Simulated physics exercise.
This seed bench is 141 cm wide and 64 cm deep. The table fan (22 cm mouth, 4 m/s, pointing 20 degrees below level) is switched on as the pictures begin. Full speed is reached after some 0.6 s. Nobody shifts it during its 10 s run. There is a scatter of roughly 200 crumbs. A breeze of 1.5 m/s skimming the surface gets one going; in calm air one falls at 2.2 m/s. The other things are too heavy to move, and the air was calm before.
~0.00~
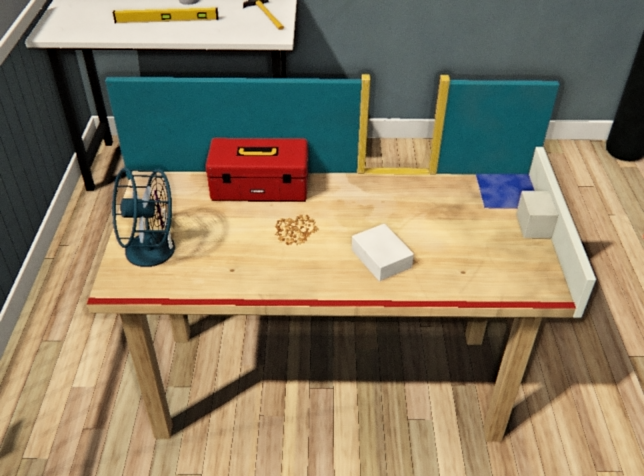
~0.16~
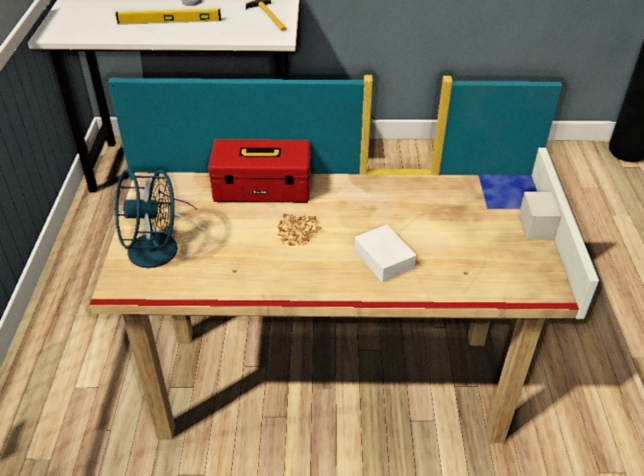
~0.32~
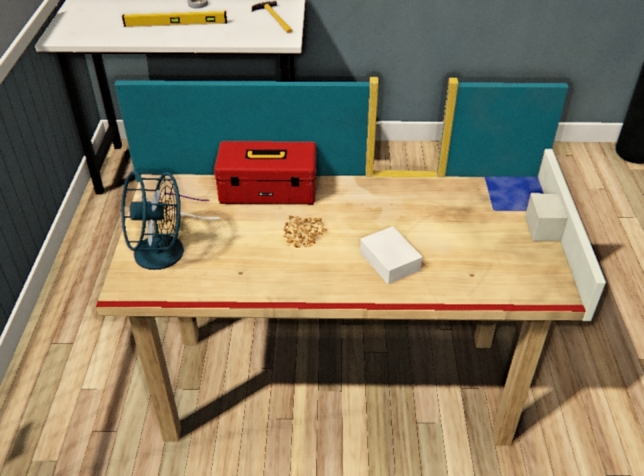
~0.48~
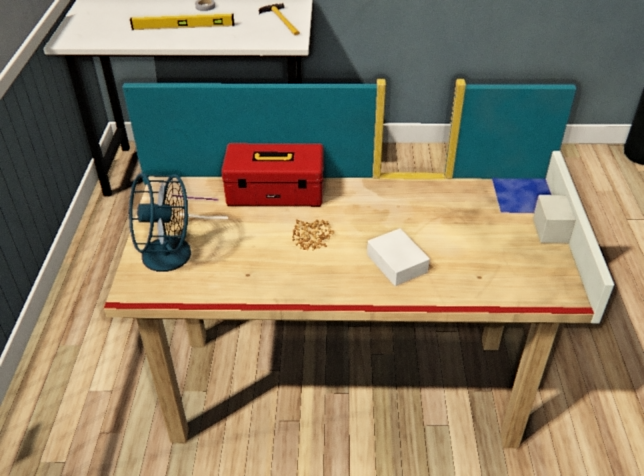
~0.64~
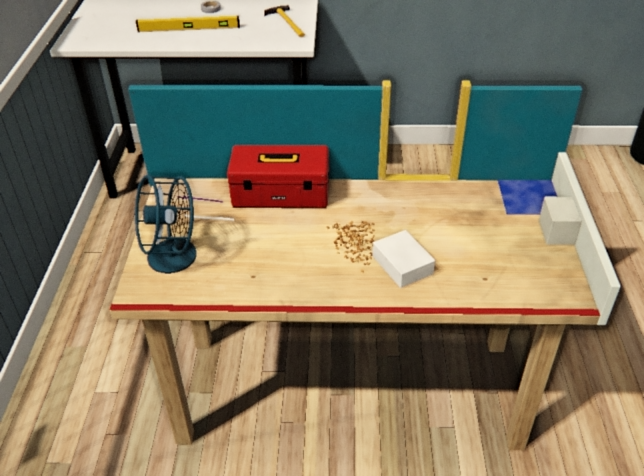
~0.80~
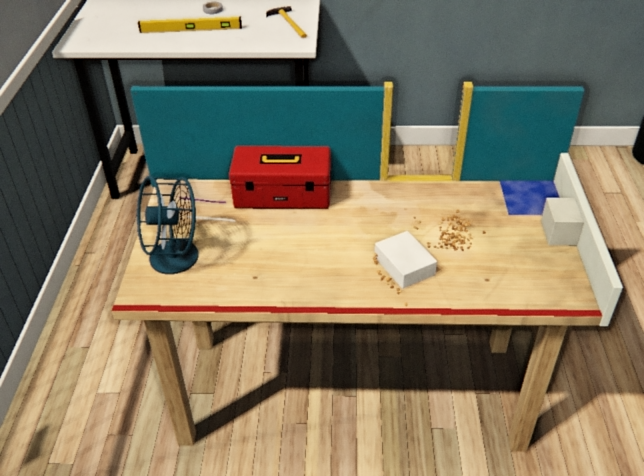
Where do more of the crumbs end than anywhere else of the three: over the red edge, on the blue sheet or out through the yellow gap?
The biggest group is at the red one.
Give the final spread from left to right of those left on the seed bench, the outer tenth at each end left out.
About 10 cm.
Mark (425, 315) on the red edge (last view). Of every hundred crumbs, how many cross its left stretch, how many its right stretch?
About 0 % left and 60 % right.
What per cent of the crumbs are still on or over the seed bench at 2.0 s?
Near 50 %.
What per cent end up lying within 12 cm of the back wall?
About 4 %.
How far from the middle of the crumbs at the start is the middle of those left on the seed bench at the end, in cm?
Roughly 80 cm.
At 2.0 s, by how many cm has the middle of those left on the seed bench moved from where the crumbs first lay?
Roughly 80 cm.
After 2.0 s, 51 % are on the move or not yet settled, 50 % are over the red edge, 10 % on the blue sheet and 0 % out through the yellow gap; the middle of those still in play is near (575, 245).
After 3.2 s, 40 % are on the move or not yet settled, 58 % are over the red edge, 8 % on the blue sheet and 0 % out through the yellow gap; the middle of those still in play is near (567, 219).
After 5.5 s, 26 % are on the move or not yet settled, 62 % are over the red edge, 6 % on the blue sheet and 2 % out through the yellow gap; the middle of those still in play is near (566, 219).
After 10.0 s, at the end, 64 % are over the red edge, 4 % on the blue sheet and 4 % out through the yellow gap; the middle of those still in play is near (563, 217).
